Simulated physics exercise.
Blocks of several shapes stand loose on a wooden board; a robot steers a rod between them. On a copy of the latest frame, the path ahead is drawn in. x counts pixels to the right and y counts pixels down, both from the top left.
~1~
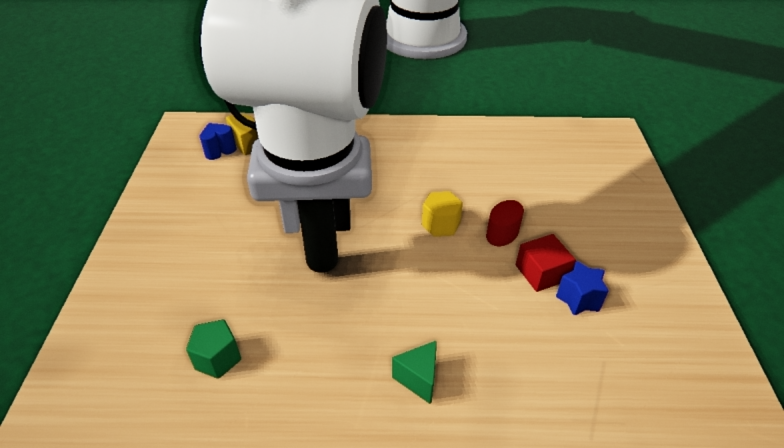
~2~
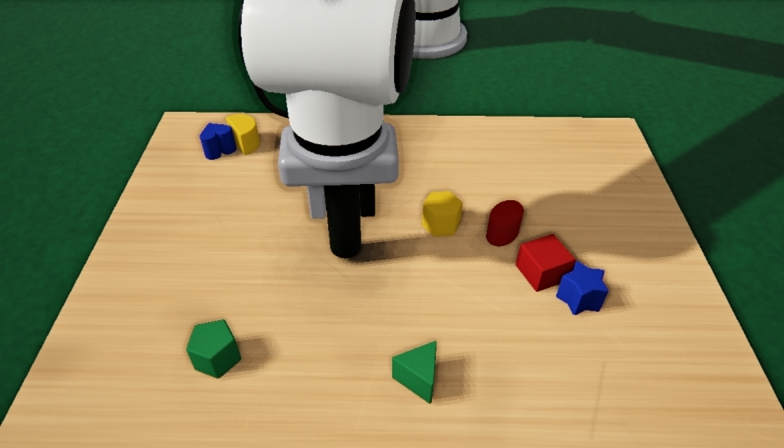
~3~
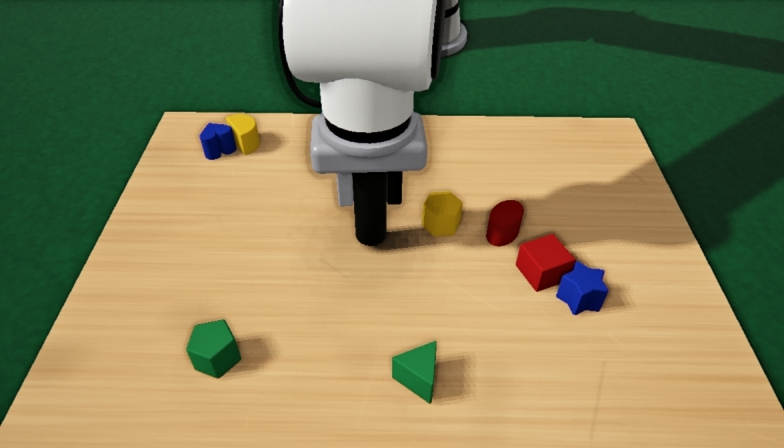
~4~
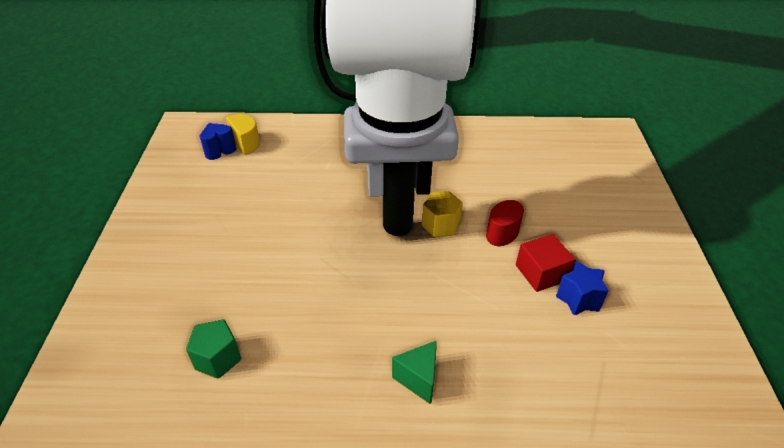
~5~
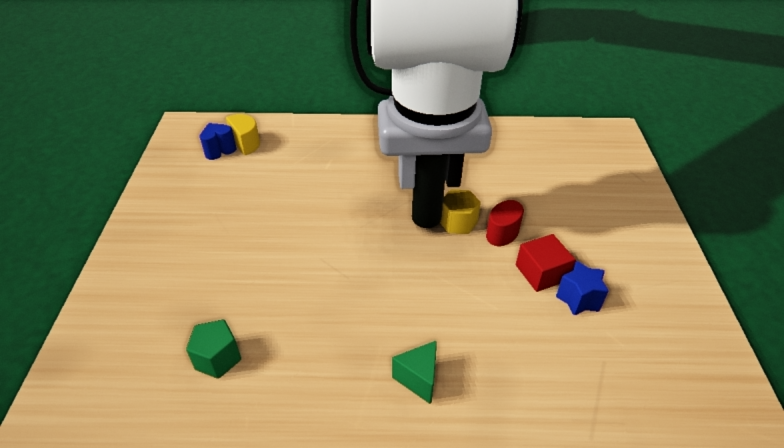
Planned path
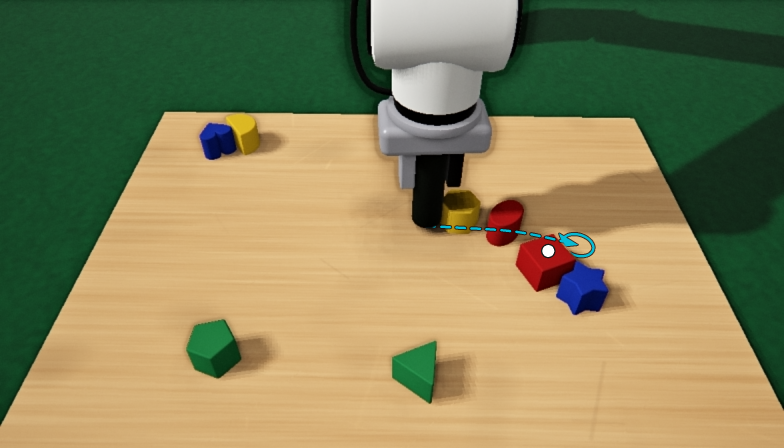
A white robot arm holding a black rod reaches over a light wooden board on a green surface, seen from above at a fixed angle. A yellow six-sided block, red oval, red block and blue star sit right of the rod, two green blocks nearer the viewer, and blue and yellow blocks far left. The arm slides the rod rightward and slightly away, then nudges the yellow six-sided block a little toward the red oval.
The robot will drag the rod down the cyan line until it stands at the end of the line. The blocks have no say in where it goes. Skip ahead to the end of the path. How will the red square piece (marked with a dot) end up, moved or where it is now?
My prediction: It remains in place.
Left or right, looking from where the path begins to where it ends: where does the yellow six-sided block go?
Answer: Left.
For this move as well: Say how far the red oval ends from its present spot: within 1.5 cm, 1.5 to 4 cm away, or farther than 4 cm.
It is going to finish beyond 4 cm from where it is now.
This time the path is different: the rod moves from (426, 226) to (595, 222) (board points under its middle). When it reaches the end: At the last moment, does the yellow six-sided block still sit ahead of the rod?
No.
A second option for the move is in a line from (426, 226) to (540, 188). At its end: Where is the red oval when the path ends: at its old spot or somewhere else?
That block is shifted.
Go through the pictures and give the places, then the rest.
The first picture shows tip of the rod (323, 262), middles of tops, yellow six-sided block (443, 202), red oval (507, 211), red square piece (548, 251).
The second picture shows rod (346, 248), nothing pushed.
The third picture shows rod (371, 236), nothing pushed.
The fourth picture shows rod (398, 227), nothing pushed.
The fifth picture shows rod (426, 219), yellow six-sided block (461, 200), red oval (507, 211), red square piece (548, 251).
The line goes from (426, 226) by way of (476, 229) and (526, 233) to (578, 245); the dot is on the red square piece.
The first path, step by step. One third of the way, rod (479, 222); yellow six-sided block (507, 196); red oval (531, 216), turned 35° clockwise.
Two thirds of the way, rod (529, 227); yellow six-sided block (531, 190), turned 50° anticlockwise; red oval (567, 221), turned 35° clockwise.
At the end, rod (580, 238); yellow six-sided block (531, 190), turned 50° anticlockwise; red oval (621, 230), turned 25° clockwise; red square piece unmoved.
